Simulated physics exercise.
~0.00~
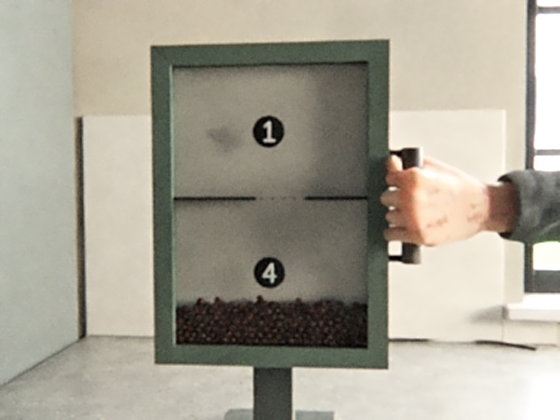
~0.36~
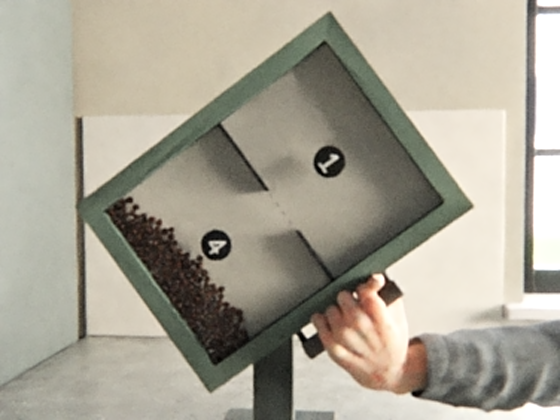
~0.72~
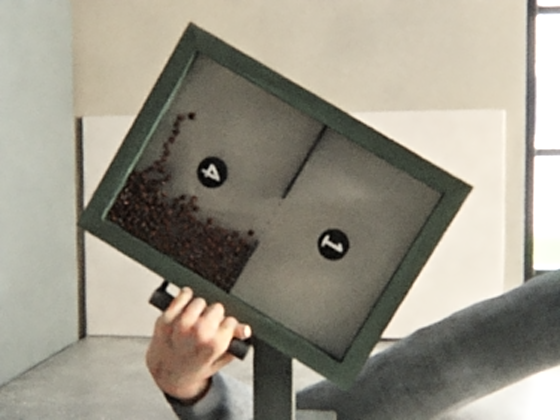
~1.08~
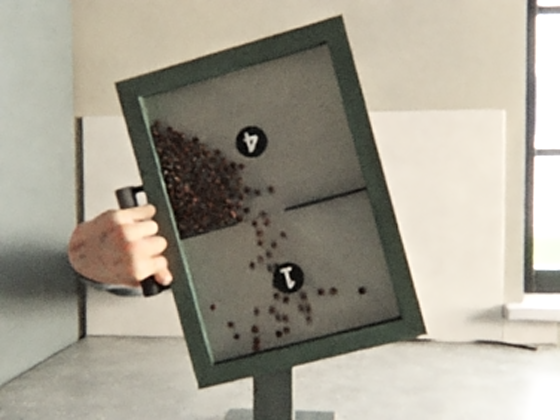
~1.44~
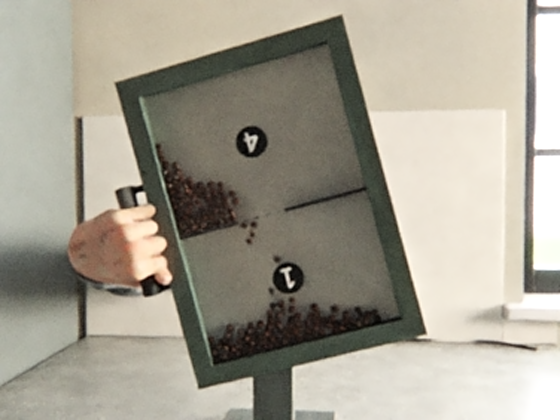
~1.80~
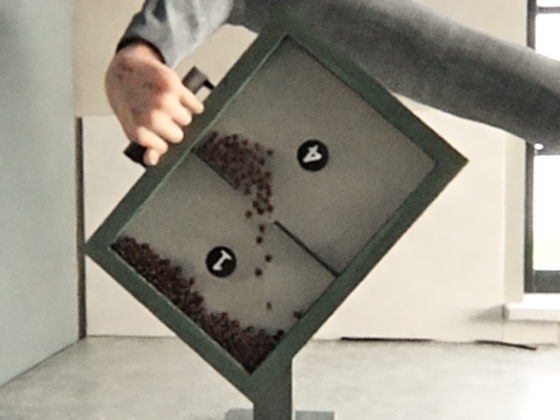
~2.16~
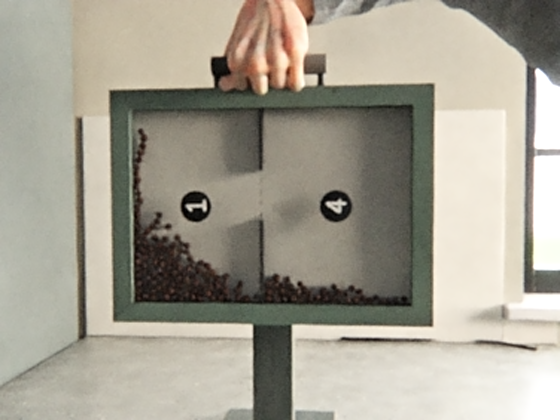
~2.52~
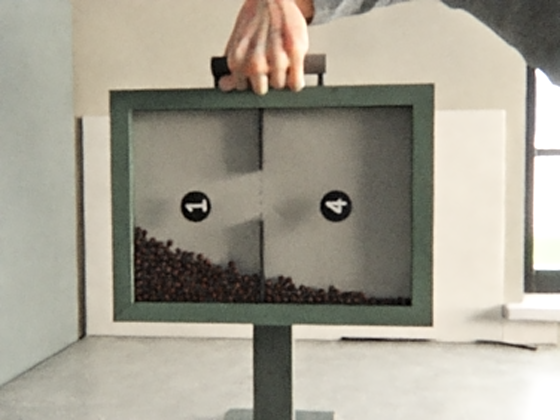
In a plain room, a hand turning a green-framed box clockwise, dark beads spilling between chambers and settling mostly at the left.
